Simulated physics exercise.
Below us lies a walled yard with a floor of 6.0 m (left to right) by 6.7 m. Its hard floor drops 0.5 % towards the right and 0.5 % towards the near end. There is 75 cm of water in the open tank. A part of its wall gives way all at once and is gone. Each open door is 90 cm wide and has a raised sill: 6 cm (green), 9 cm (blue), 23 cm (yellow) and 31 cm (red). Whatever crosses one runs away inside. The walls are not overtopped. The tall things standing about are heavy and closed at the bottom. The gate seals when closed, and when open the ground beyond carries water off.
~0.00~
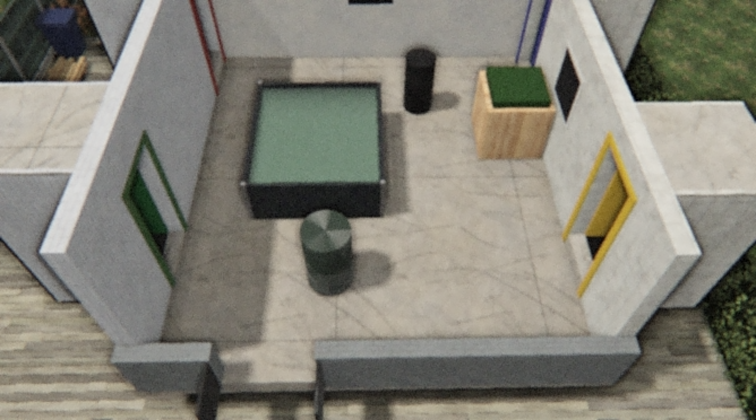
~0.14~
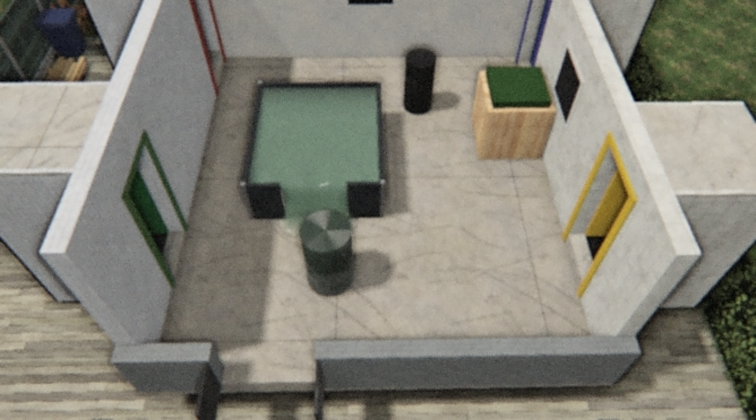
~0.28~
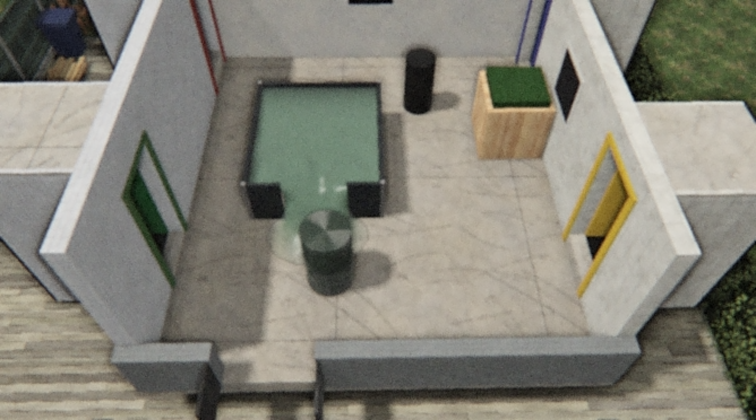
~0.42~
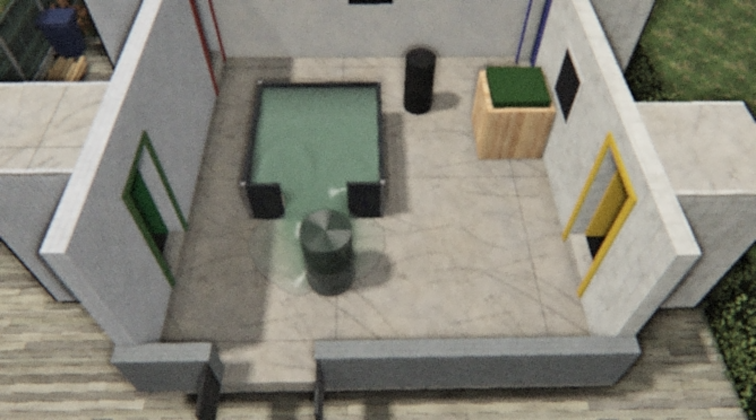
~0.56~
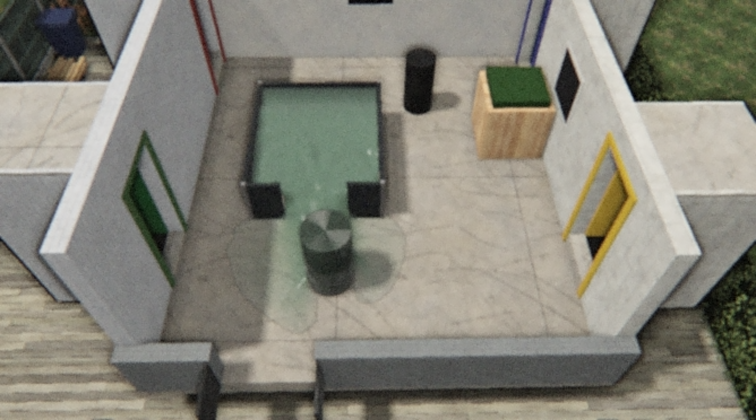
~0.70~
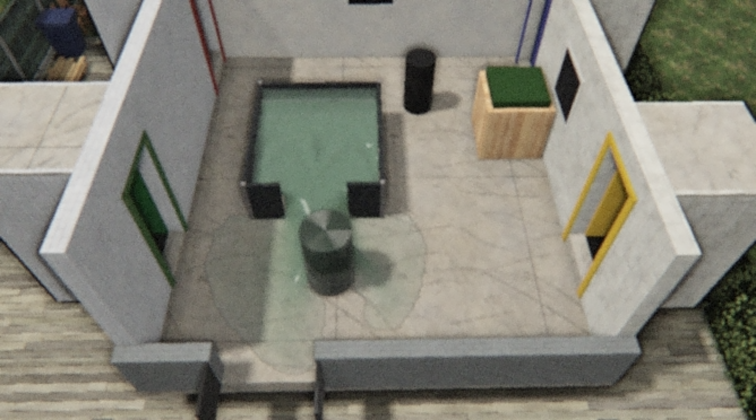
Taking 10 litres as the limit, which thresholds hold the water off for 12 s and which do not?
Door by door: At the green door it passes the limit; at the blue door it stays under the limit; at the yellow door it keeps below the limit; at the red door it keeps below the limit.
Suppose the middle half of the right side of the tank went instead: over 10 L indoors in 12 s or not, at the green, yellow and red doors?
Then: Green past it, yellow under, red under.
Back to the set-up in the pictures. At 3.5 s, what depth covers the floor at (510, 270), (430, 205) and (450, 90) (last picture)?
In that order: 5, 1 and 0 cm.
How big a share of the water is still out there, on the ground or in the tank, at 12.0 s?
Some 66 per cent remains.
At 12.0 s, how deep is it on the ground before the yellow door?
Roughly 8.5 cm deep.
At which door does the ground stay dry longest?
It is the red one.
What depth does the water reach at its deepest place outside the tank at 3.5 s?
Up to some 35 cm.
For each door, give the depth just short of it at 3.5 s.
In cm: Green 14, blue 0, yellow 17, red 0.
After 1.4 s water covers 30 % of the floor and is deepest (58 cm) near (155, 366); green door 4 cm at the sill, 0 L in, blue door not reached, yellow door not reached, red door not reached.
After 2.2 s water covers 45 % of the floor and is deepest (46 cm) near (320, 253); green door 10 cm at the sill, 6 L in, blue door not reached, yellow door 17 cm at the sill, 0 L in, red door not reached.
After 3.5 s water covers 50 % of the floor and is deepest (35 cm) near (320, 253); green door 14 cm at the sill, 42 L in, blue door not reached, yellow door 17 cm at the sill, 0 L in, red door not reached.
After 7.0 s water covers 75 % of the floor and is deepest (20 cm) near (320, 253); green door 9 cm at the sill, 102 L in, blue door 1 cm at the sill, 0 L in, yellow door 11 cm at the sill, 0 L in, red door 4 cm at the sill, 0 L in.
After 12.0 s water covers 100 % of the floor and is deepest (11 cm) near (320, 253); green door 6 cm at the sill, 112 L in, blue door 4 cm at the sill, 0 L in, yellow door 9 cm at the sill, 0 L in, red door 4 cm at the sill, 0 L in.
